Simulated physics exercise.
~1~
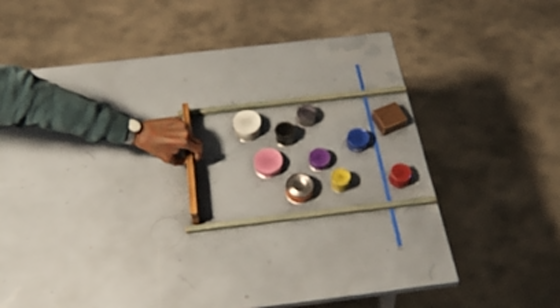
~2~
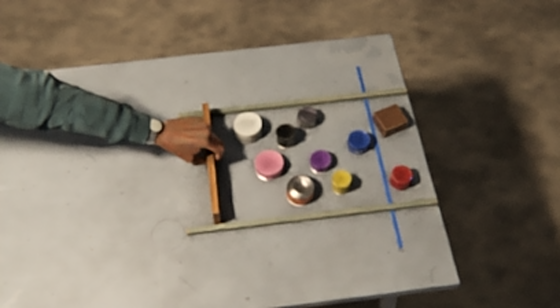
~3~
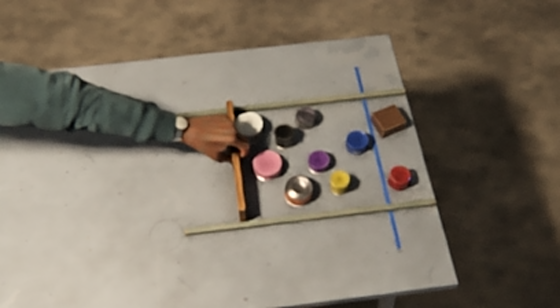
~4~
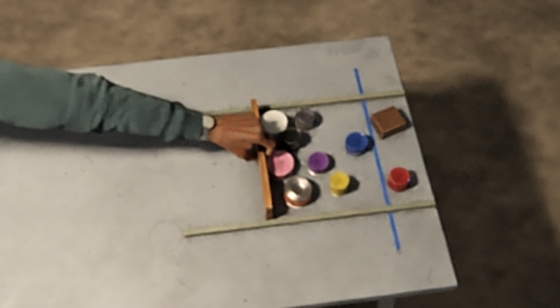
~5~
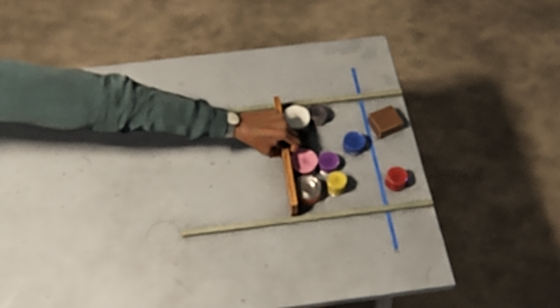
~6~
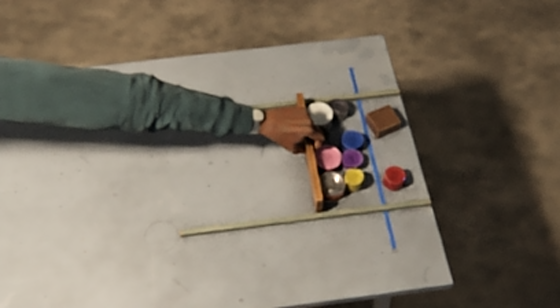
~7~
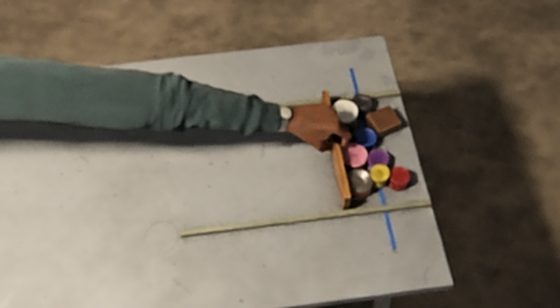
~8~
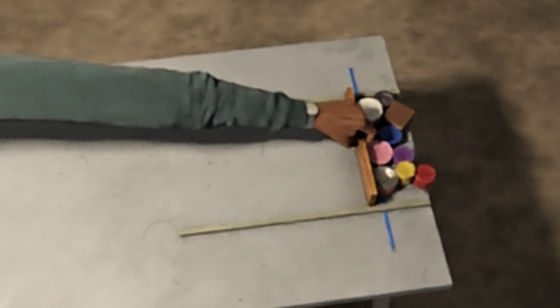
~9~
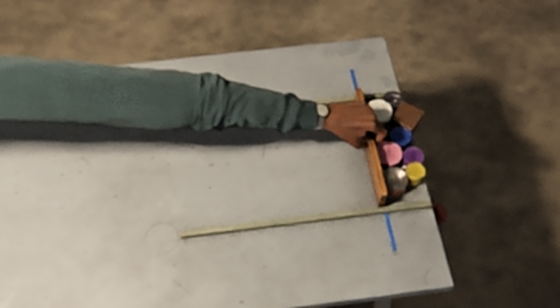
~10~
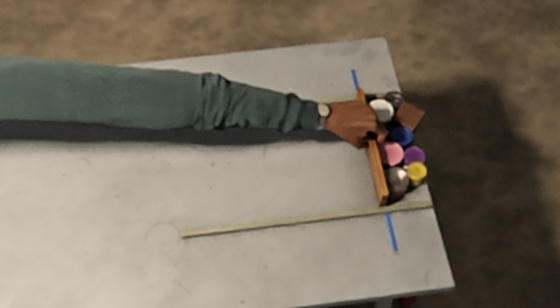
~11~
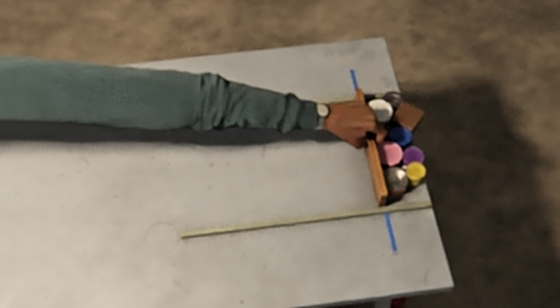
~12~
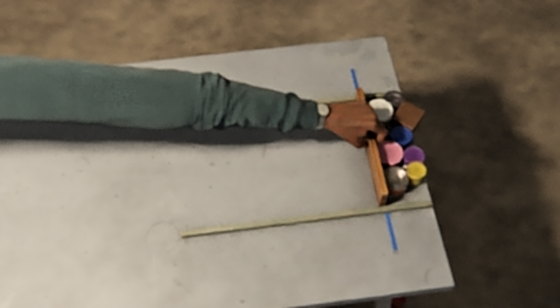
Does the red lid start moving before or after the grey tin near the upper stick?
The red lid starts moving after the grey tin. The grey tin is already being pushed along while the red lid still sits in its place near the right edge.
